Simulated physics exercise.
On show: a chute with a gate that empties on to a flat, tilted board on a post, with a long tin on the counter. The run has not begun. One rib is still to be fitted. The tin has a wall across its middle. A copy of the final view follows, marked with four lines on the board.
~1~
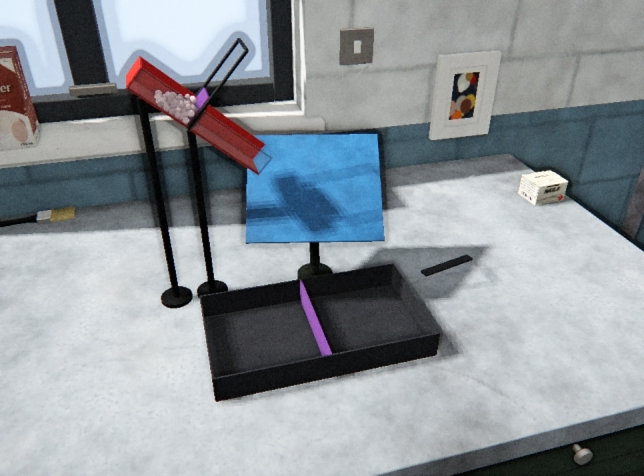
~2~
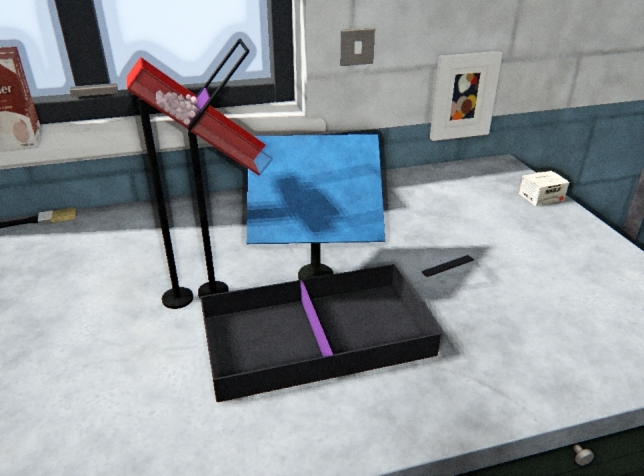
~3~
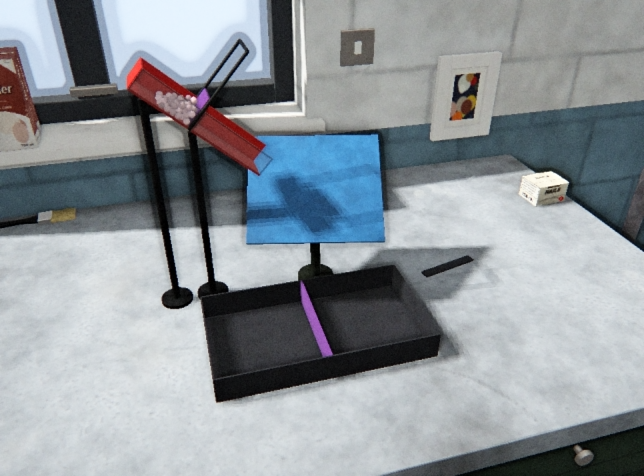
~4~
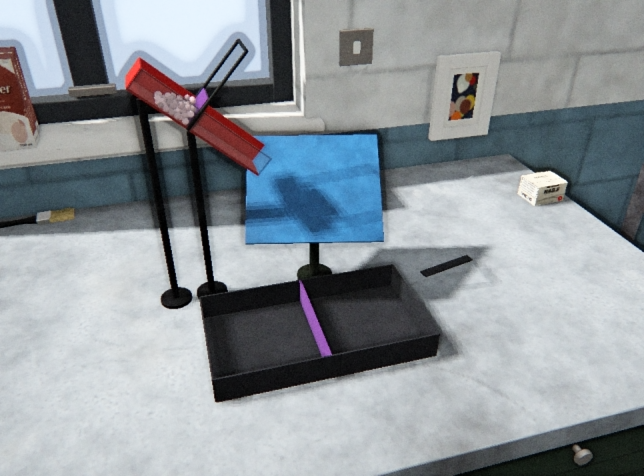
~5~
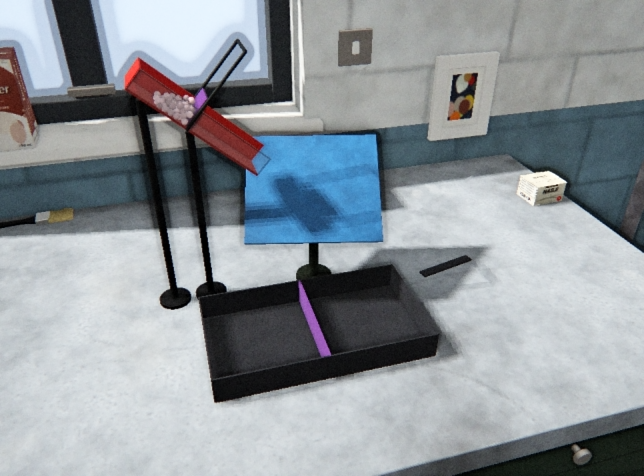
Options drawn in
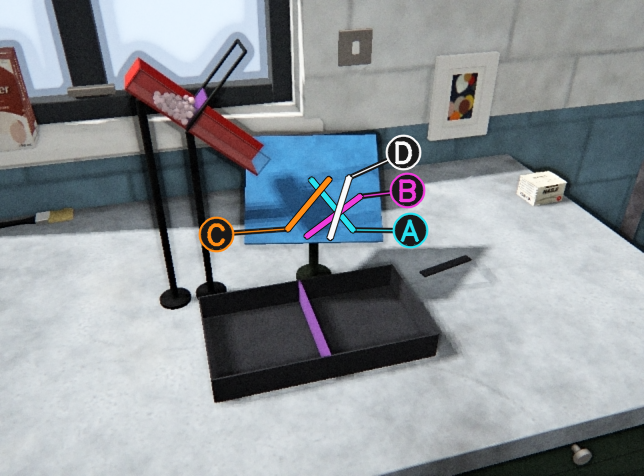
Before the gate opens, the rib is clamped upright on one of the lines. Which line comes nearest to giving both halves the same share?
Line D does it best.
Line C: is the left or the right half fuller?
The left half.
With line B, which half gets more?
The left half.
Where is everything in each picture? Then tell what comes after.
In the first frame, load behind the gate at (180, 107), sugar pearls; lip of the chute at (255, 167), sloping fairly steeply.
In the second frame, middle of the board at (315, 187), tilted fairly steeply; middle of its low edge at (316, 242); of its high edge at (314, 135).
In the third frame, front corners of the tin at (213, 380) and (440, 334); front end of its middle wall at (332, 356); gate still shut at (205, 98).
In the fourth frame, middle of the load at (180, 108); lip at (255, 168).
In the fifth frame, middle of the load at (179, 108); lip at (254, 168).
On the marked copy, line A from (311, 179) to (353, 229); line B from (360, 196) to (307, 236); line C from (328, 179) to (287, 229); line D from (349, 177) to (330, 237).
For line A, of what is caught, a small part in the left half, most in the right.
For line B, of what is caught, most in the left half, a small part in the right.
For line C, of what is caught, nearly all in the left half, a small part in the right.
For line D, of what is caught, about a third in the left half, about two thirds in the right.
